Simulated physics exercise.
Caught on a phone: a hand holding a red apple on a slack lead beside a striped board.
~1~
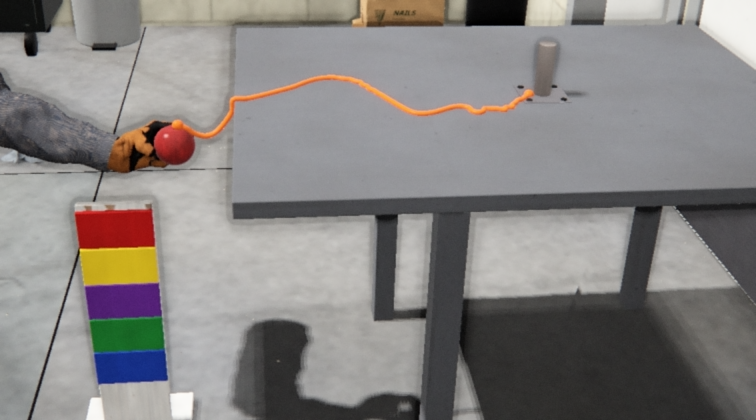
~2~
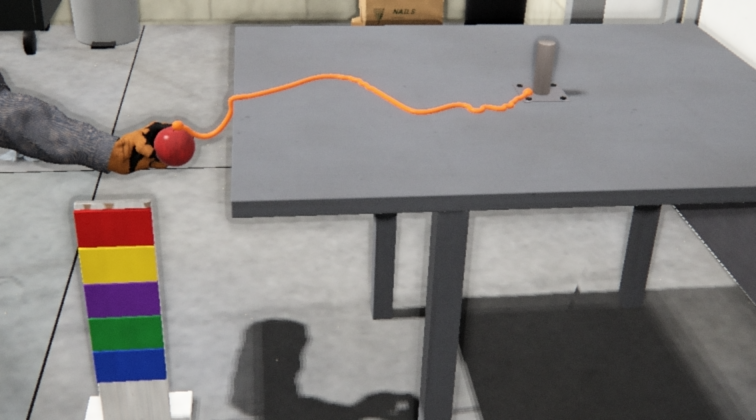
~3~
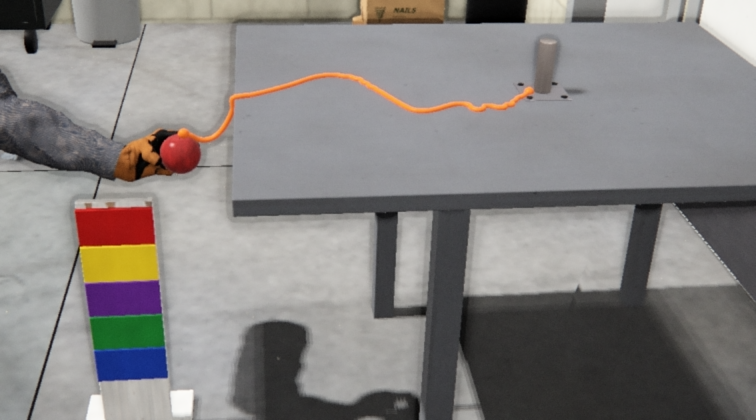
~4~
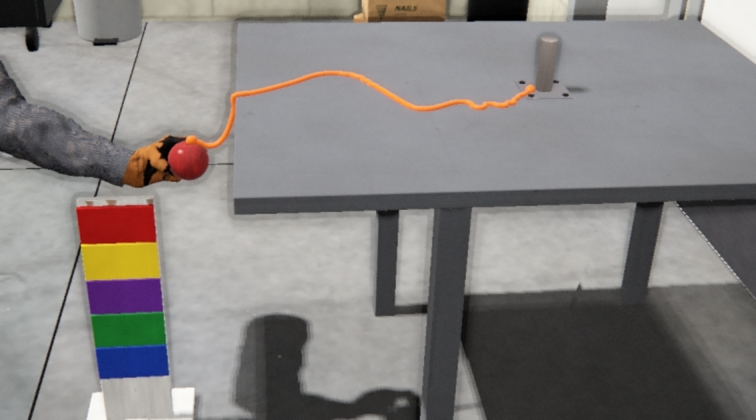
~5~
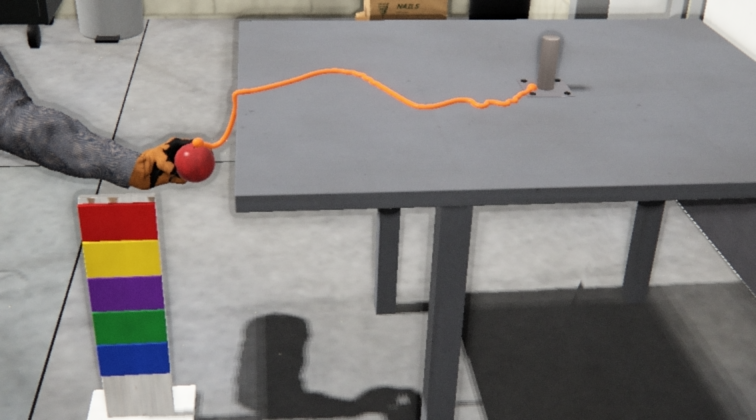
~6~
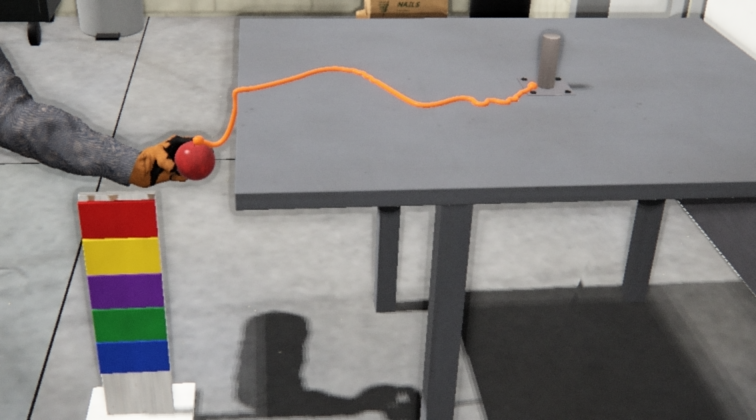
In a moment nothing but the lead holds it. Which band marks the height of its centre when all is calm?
The lead holds its middle at purple.
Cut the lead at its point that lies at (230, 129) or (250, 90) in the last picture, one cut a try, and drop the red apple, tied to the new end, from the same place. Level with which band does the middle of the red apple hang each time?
Taking them in turn: Yellow; red.
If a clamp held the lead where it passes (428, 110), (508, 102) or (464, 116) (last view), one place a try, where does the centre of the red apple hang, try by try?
In that order: (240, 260), (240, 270) and (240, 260).
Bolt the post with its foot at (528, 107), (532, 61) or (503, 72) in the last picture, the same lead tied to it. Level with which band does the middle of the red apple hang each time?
Try by try: Green; purple; green.
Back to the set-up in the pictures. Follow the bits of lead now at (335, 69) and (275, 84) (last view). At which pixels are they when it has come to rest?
The first at (238, 100), the second at (239, 169).
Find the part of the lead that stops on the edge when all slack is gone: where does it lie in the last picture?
Near (335, 69).
Early on, apple near (249, 276); level with purple.
Midway, apple near (241, 288); level with purple.
Finally, apple near (244, 290); level with purple. At purple.
